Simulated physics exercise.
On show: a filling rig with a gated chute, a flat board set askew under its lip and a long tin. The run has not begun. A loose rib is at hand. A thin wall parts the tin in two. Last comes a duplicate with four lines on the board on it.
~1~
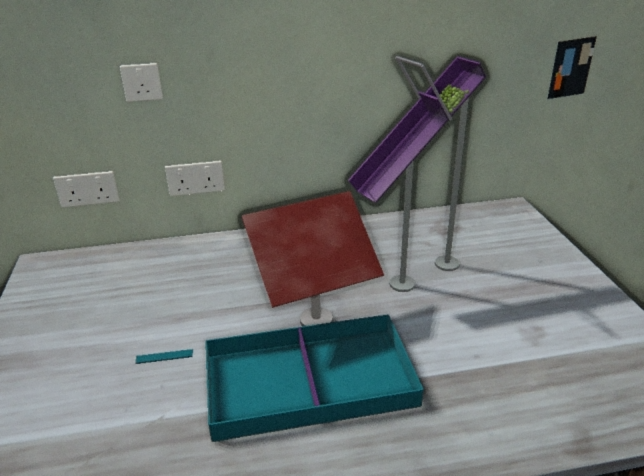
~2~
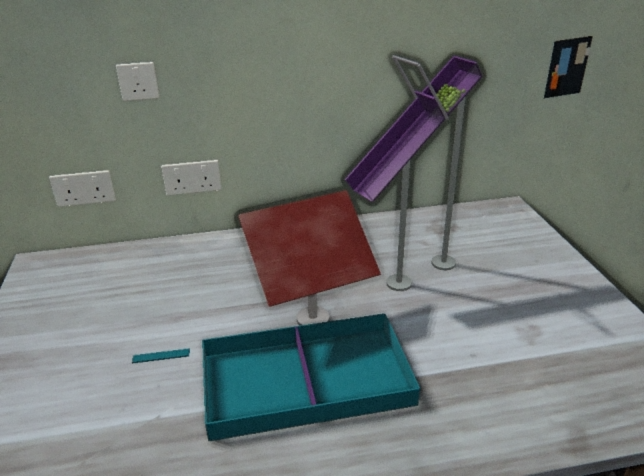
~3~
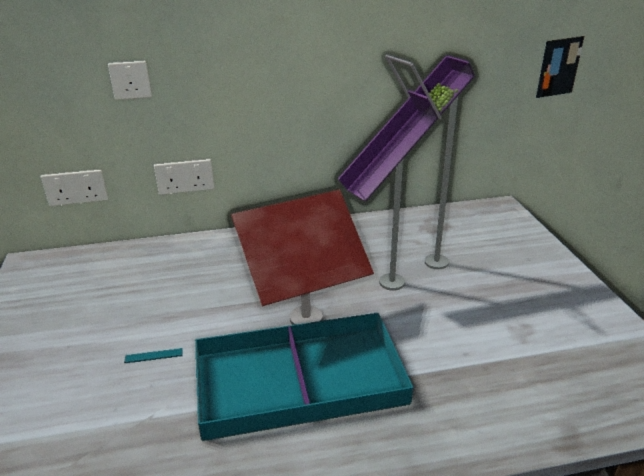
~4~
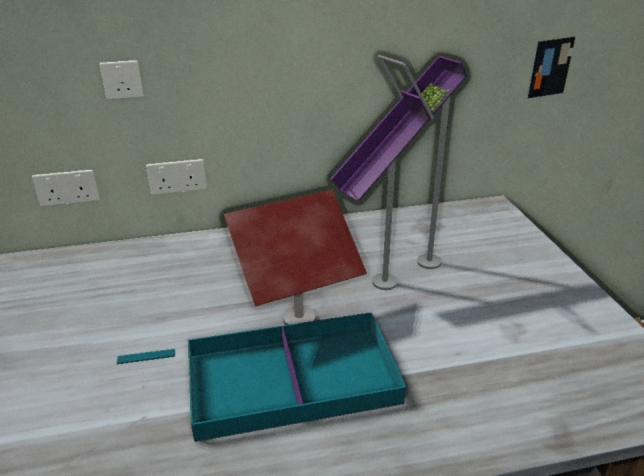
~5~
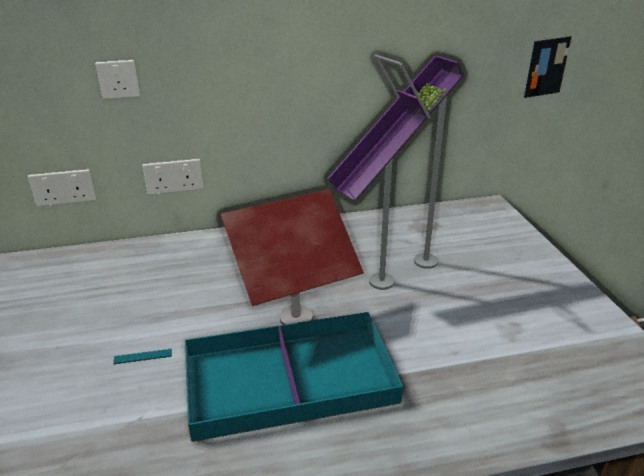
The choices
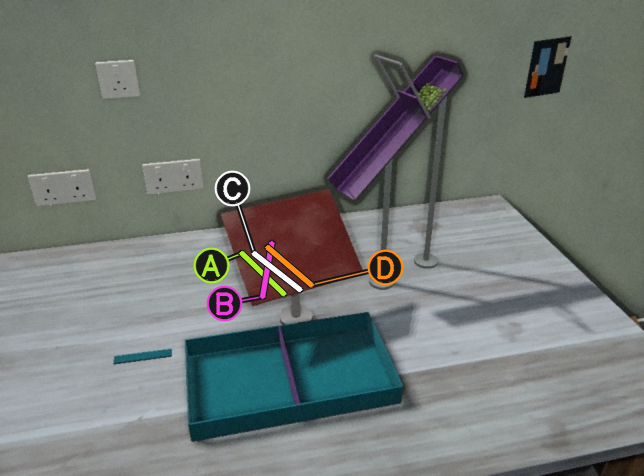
The clip shows a purple sloping chute holding small greenish pieces above a tilted red board and a teal tray with a divider, a teal strip lying nearby; the objects stay still while the view shifts slightly, moving everything left.
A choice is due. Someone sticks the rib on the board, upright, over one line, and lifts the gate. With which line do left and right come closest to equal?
I would pick line B.
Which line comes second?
It is A.
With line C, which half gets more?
The right half.
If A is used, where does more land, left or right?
Right.
On the marked copy, line A from (241, 253) to (283, 293); line B from (271, 243) to (262, 296); line C from (254, 253) to (299, 289); line D from (267, 247) to (311, 284).
For line A, of what is caught, about a quarter in the left half, most in the right.
For line B, of what is caught, about half in the left half, about half in the right.
For line C, of what is caught, none in the left half, all in the right.
For line D, of what is caught, a small part in the left half, nearly all in the right.
